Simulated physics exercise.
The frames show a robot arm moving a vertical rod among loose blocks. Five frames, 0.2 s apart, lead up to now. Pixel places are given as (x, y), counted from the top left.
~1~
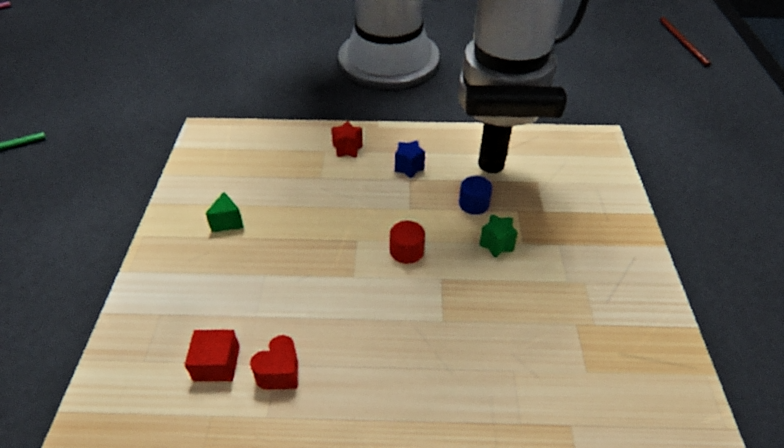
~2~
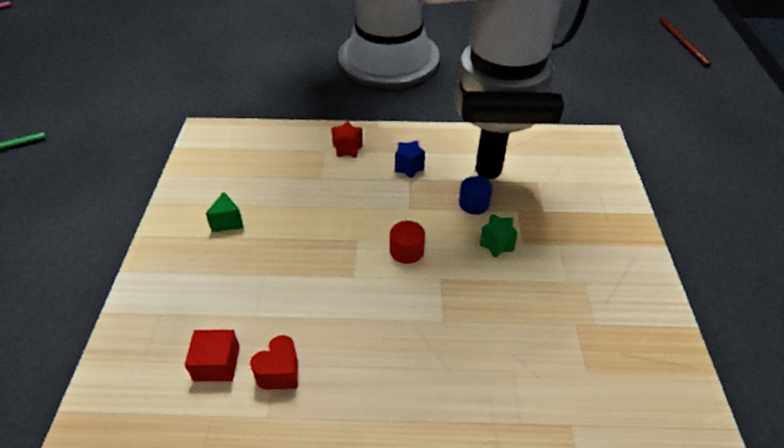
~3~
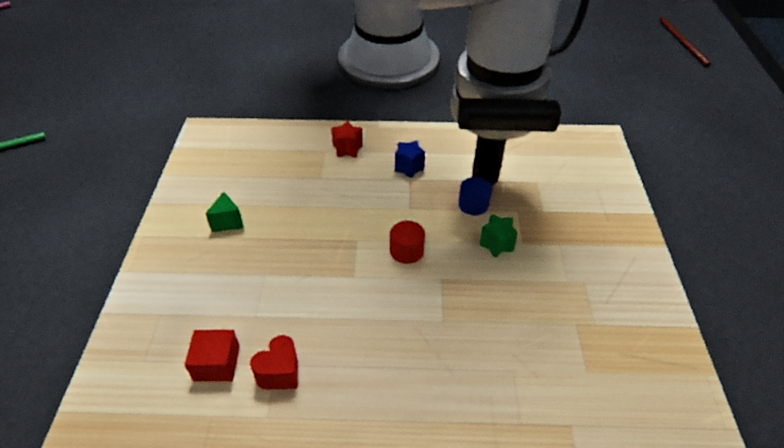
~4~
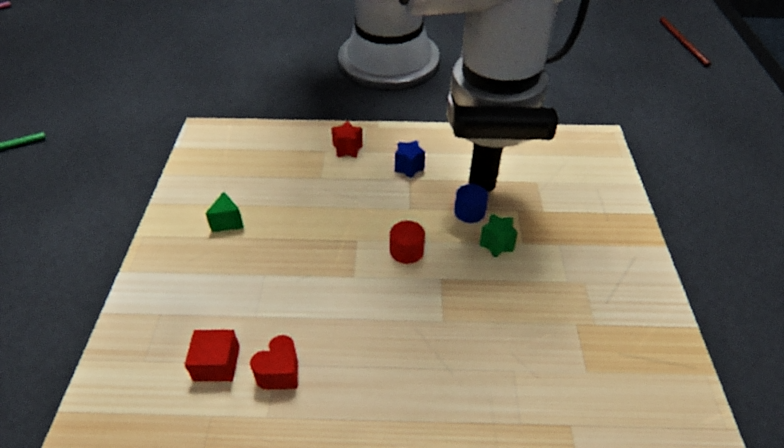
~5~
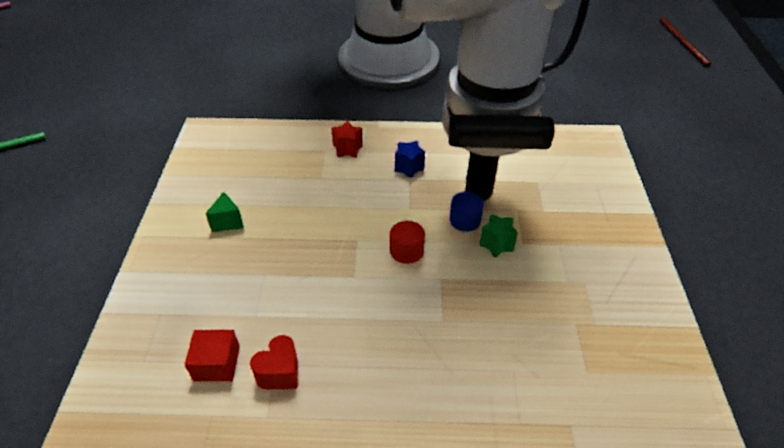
At first, a robot arm holds a dark vertical rod just behind a blue cylinder on a wooden board scattered with red, green and blue blocks. The rod moves slightly forward and left, then nudges the blue cylinder a short way toward the viewer, while the other blocks stay still.
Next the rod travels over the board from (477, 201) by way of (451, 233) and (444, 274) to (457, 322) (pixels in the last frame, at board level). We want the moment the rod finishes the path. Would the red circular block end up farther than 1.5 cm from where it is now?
I expect not.
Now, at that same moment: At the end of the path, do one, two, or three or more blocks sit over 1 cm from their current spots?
My answer is one.
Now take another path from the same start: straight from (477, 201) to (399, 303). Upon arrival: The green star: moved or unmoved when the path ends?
Stays where it is.
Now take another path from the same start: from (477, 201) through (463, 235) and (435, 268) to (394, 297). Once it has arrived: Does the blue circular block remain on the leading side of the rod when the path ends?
Answer: Yes.
What follows on the original path. One third of the way, rod (452, 224); blue circular block (446, 238).
Two thirds of the way, rod (445, 266); blue circular block (434, 282).
At the end, rod (459, 314); red circular block unmoved; blue circular block (426, 316).
